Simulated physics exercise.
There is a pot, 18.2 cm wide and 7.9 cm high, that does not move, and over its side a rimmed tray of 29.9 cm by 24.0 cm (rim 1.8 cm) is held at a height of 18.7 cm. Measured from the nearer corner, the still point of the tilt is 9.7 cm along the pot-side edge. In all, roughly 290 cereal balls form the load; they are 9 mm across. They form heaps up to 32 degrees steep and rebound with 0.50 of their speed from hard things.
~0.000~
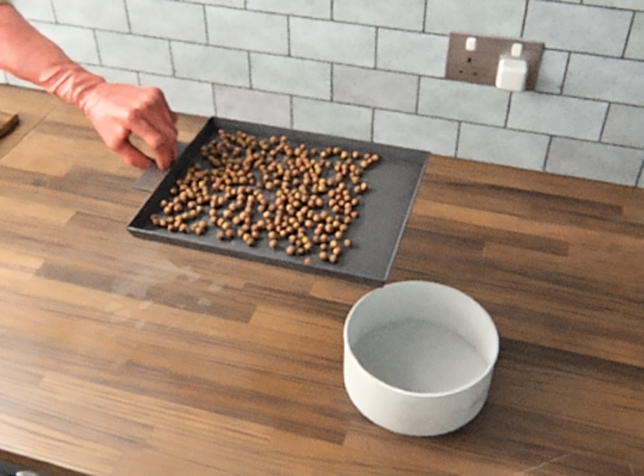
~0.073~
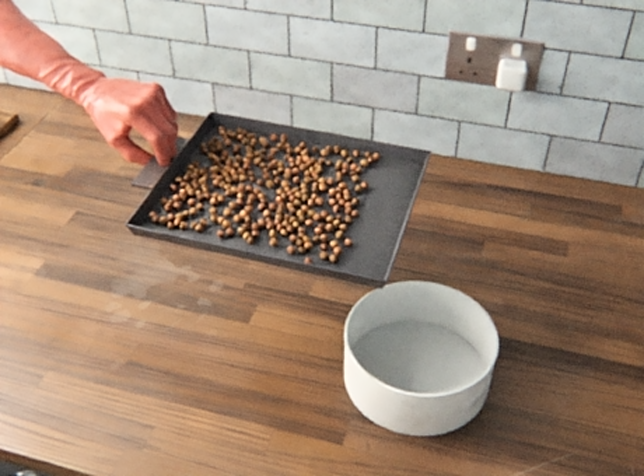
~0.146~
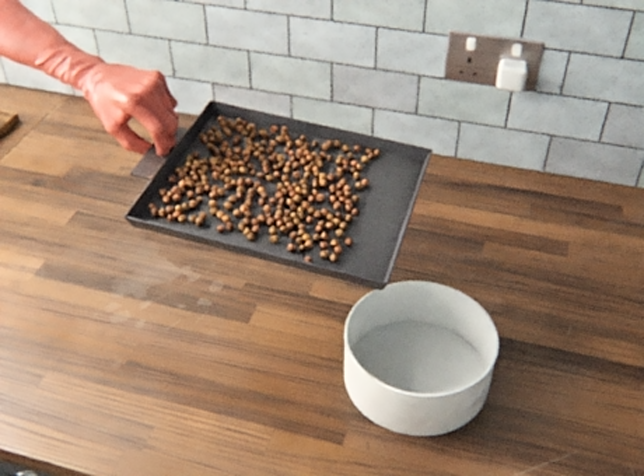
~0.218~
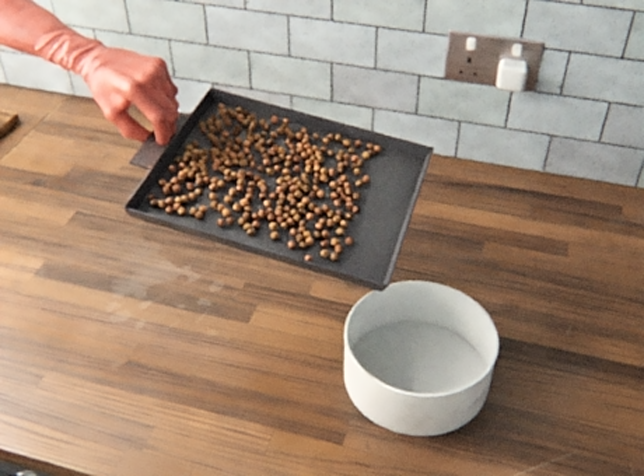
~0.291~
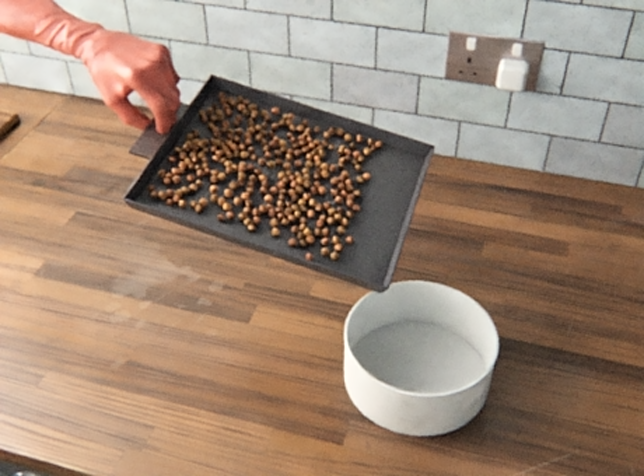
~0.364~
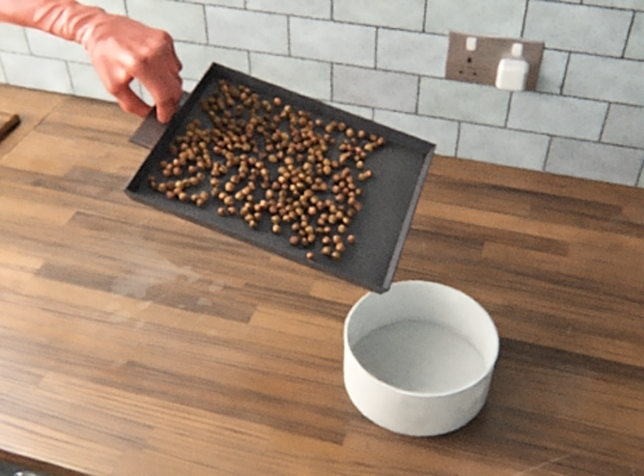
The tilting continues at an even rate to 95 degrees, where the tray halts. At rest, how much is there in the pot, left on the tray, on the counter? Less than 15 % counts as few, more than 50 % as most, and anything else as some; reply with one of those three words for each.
Here it is: Pot: Most, left on the tray: Few, counter: Few.
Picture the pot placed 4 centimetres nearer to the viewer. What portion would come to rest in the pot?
In that setup it would come to near 90 per cent.
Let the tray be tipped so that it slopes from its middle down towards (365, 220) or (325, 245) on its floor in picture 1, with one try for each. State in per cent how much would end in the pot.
Approximately 70 percent, then 75 percent.
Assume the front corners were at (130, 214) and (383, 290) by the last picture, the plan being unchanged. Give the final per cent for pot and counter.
Pot 60, counter 40.
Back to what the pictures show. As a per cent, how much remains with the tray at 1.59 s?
Roughly 90 per cent.
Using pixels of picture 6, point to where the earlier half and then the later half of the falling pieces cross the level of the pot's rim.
Near (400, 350) at first, near (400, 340) afterwards.
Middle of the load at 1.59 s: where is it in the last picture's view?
The middle of the load should be at about (382, 239) by then.
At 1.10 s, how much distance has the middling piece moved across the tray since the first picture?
14 cm.
Then, at 1.10 s, tilt 53 degrees; the tray holds 95 %, the pot 0 %.
Then, at 1.59 s, tilt 77 degrees; the tray holds 90 %, the pot 10 %.
After 2.15 s, tilt 95 degrees; the tray holds 10 %, the pot 75 %.
At rest (2.9 s), pot 95 %, tray 0 %, counter 5 %.
